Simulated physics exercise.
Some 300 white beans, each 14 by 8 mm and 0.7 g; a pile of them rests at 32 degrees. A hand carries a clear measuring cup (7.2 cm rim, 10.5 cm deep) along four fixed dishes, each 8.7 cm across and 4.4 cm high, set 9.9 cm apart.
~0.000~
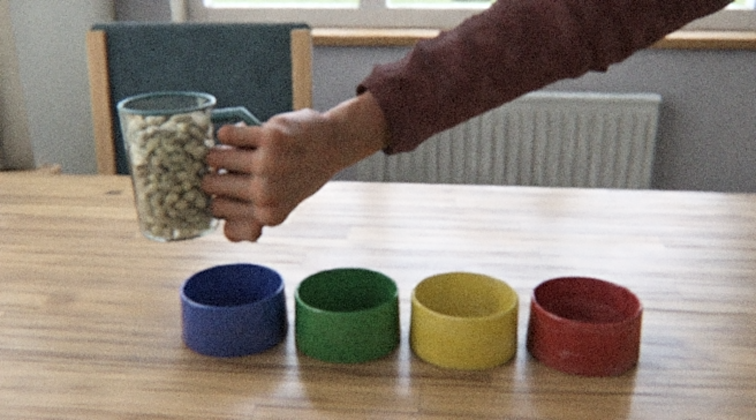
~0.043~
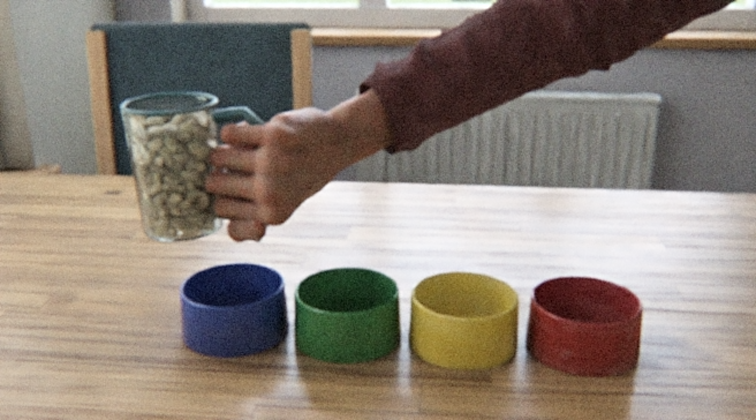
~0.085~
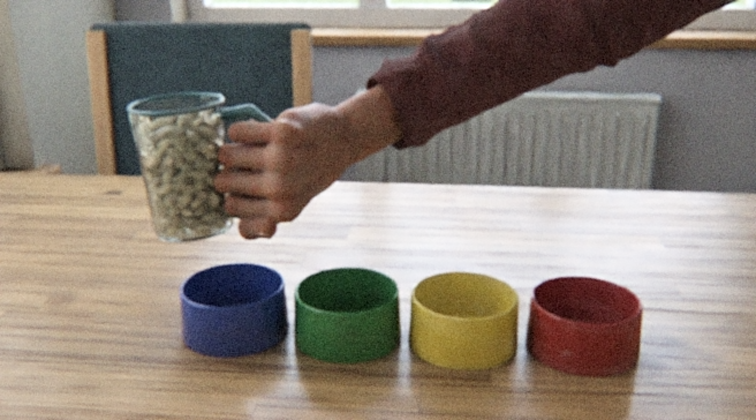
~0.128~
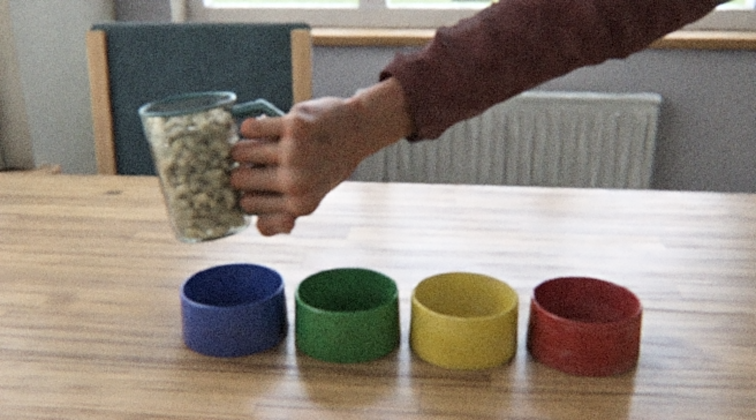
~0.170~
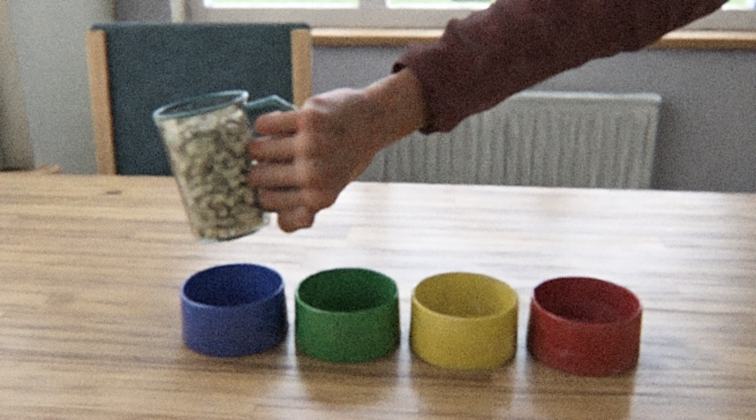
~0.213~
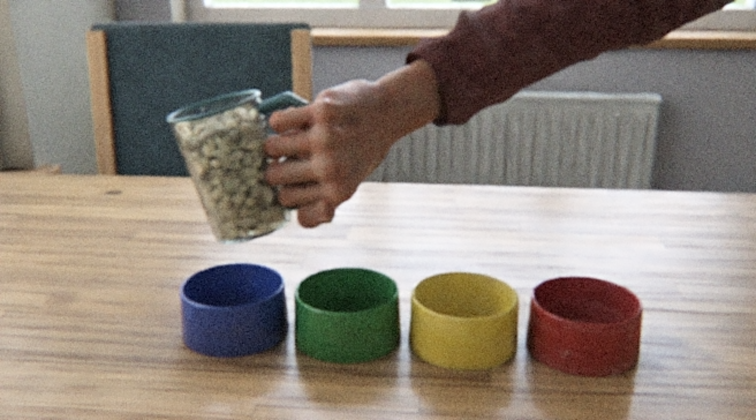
The clip opens on a hand holding a clear measuring cup full of white beans above a wooden table, left of center, with blue, green, yellow and red dishes lined up below. The hand carries the cup a short way right, gradually tilting it so its rim leans left, while the dishes stay still.
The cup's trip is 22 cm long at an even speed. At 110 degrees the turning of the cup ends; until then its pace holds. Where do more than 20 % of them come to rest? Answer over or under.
Red under, blue under, green over, yellow under, counter under.
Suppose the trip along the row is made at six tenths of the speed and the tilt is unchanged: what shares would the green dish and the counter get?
In that case green 90; counter 10.
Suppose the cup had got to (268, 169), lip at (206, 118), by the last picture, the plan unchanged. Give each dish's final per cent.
Red 0; blue 0; green 90; yellow 0.
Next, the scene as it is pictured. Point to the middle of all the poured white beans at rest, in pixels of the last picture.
At about (352, 304).
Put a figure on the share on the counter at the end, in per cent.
Roughly 10 per cent.
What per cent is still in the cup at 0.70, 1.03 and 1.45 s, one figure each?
In turn: 100, 95, 50.
After 0.70 s, tilt 60 degrees; cup holds 100 %.
After 1.03 s, tilt 91 degrees; cup holds 95 %.
After 1.45 s, tilt 110 degrees; cup holds 50 %, green 45 %.
At rest (3.3 s), red 0 %, blue 0 %, green 90 %, yellow 0 %, counter 10 %.
